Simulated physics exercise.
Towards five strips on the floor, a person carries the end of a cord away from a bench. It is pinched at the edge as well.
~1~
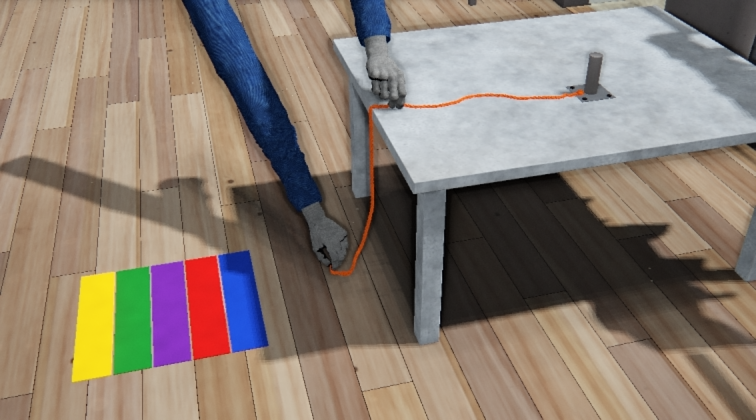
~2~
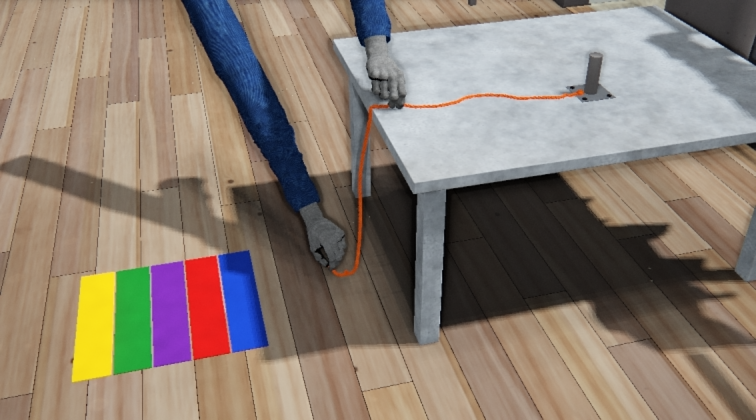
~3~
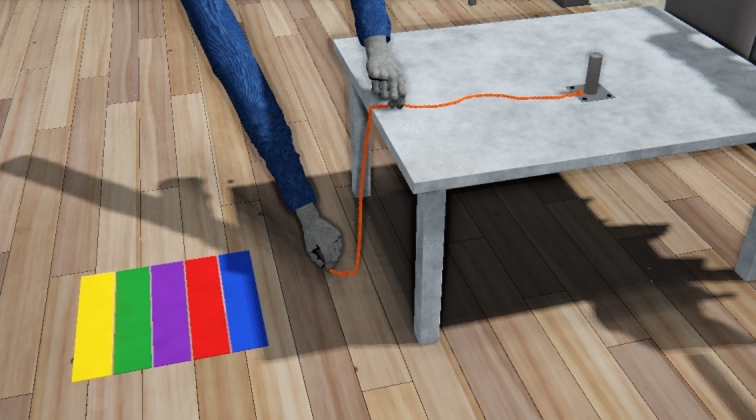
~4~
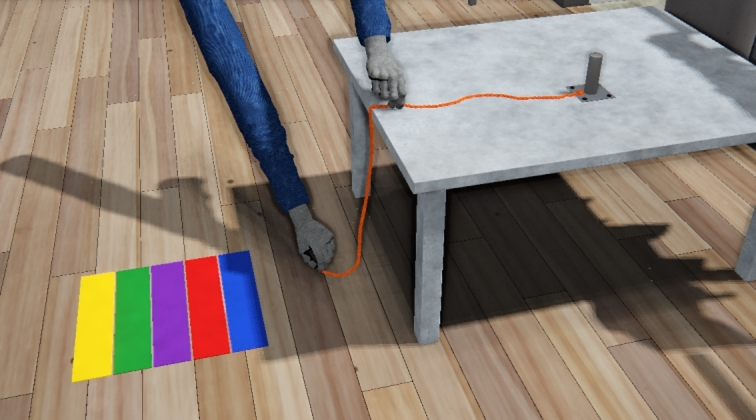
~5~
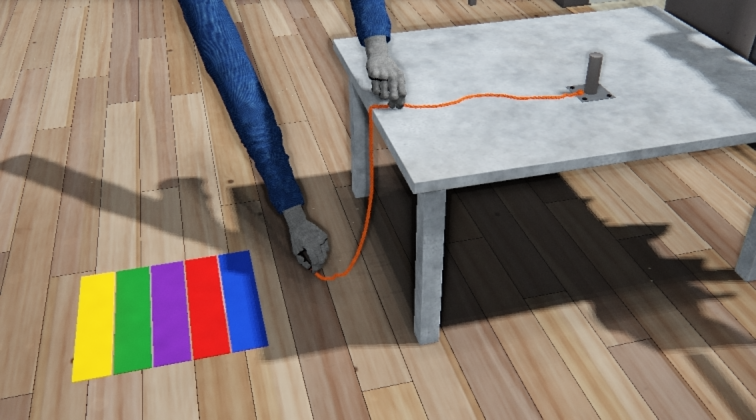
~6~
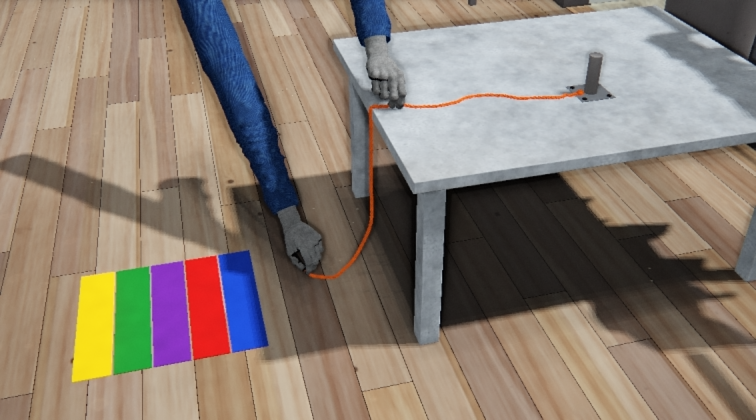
Five coloured strips, yellow, green, purple, red and blue from left to right, lie on a wooden plank floor, seen from above at an angle. To their right, a blue-sleeved person's grey hands hold an orange cord, one pinching it at a pale grey table's edge, near a short upright post. The lower hand drifts slightly left, drawing the hanging cord into a wider curve, while the camera stays still.
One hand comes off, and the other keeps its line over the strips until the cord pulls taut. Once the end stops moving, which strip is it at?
It is at the red strip.
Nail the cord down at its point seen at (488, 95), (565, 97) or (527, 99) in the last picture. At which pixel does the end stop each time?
It would sit near (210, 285) the first time, (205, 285) the second and (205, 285) the third.
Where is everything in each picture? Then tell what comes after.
The first frame shows end (331, 266); blue (247, 330); red (210, 336); purple (171, 343); green (133, 350); yellow (93, 358).
The second frame shows end (329, 266); cord through (553, 98) (478, 96) (414, 107) (366, 141) (360, 205) (358, 259).
The third frame shows end (325, 267).
The fourth frame shows end (318, 268); cord through (553, 98) (478, 96) (414, 107) (372, 141) (365, 205) (358, 259).
The fifth frame shows end (312, 269).
The sixth frame shows end (306, 270); cord through (553, 98) (478, 96) (414, 107) (371, 141) (372, 205) (355, 257).
Soon after, end near (260, 278); short of the strips.
Then, end near (223, 284); over blue.
At full stretch, end near (202, 288); over red. It halts on the red strip.
